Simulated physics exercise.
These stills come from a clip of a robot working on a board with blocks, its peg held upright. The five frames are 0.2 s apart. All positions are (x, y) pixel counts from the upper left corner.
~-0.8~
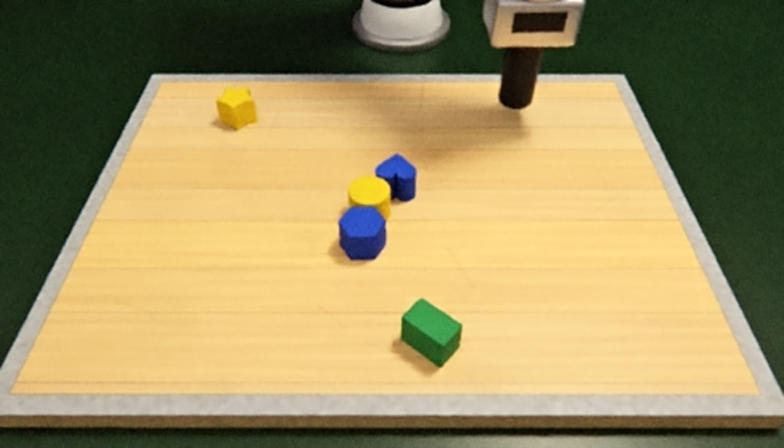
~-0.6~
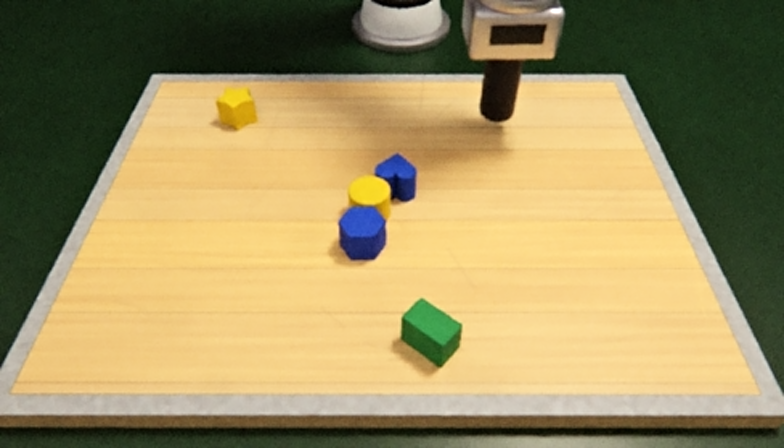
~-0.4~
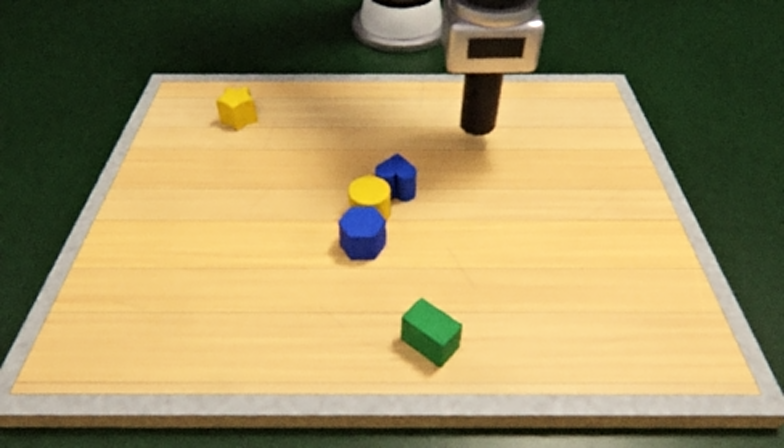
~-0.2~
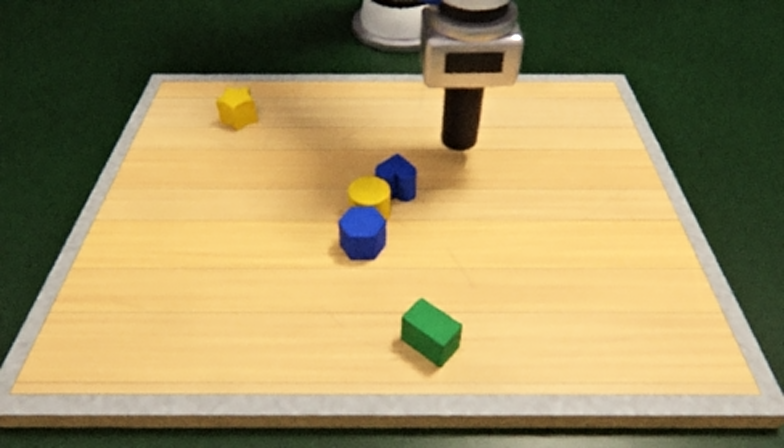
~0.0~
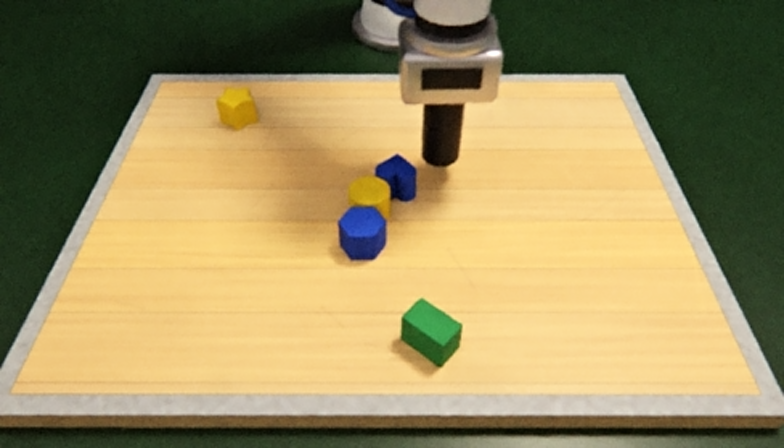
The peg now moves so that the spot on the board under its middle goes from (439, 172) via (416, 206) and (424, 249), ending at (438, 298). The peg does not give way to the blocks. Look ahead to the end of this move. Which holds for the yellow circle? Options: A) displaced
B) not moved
I choose A.
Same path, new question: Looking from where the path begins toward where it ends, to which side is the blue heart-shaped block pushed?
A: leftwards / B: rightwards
B
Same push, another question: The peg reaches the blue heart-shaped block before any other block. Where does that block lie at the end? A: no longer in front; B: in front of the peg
The one that fits is A, no longer in front.
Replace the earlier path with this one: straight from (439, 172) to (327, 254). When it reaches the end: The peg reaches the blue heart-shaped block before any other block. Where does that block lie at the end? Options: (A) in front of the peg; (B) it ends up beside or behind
My pick is B.
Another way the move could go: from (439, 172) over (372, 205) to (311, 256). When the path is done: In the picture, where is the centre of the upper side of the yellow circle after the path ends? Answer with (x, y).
It will likely be found at (266, 224).
What follows on the original path. One third of the way, peg (417, 191); yellow circle (357, 192); blue heart-shaped block (383, 173), turned 50° clockwise.
Two thirds of the way, peg (426, 233); yellow circle (358, 192); blue heart-shaped block (383, 173), turned 50° clockwise.
At the end, peg (440, 282); yellow circle (358, 192); blue heart-shaped block (383, 173), turned 50° clockwise; green oblong unmoved.
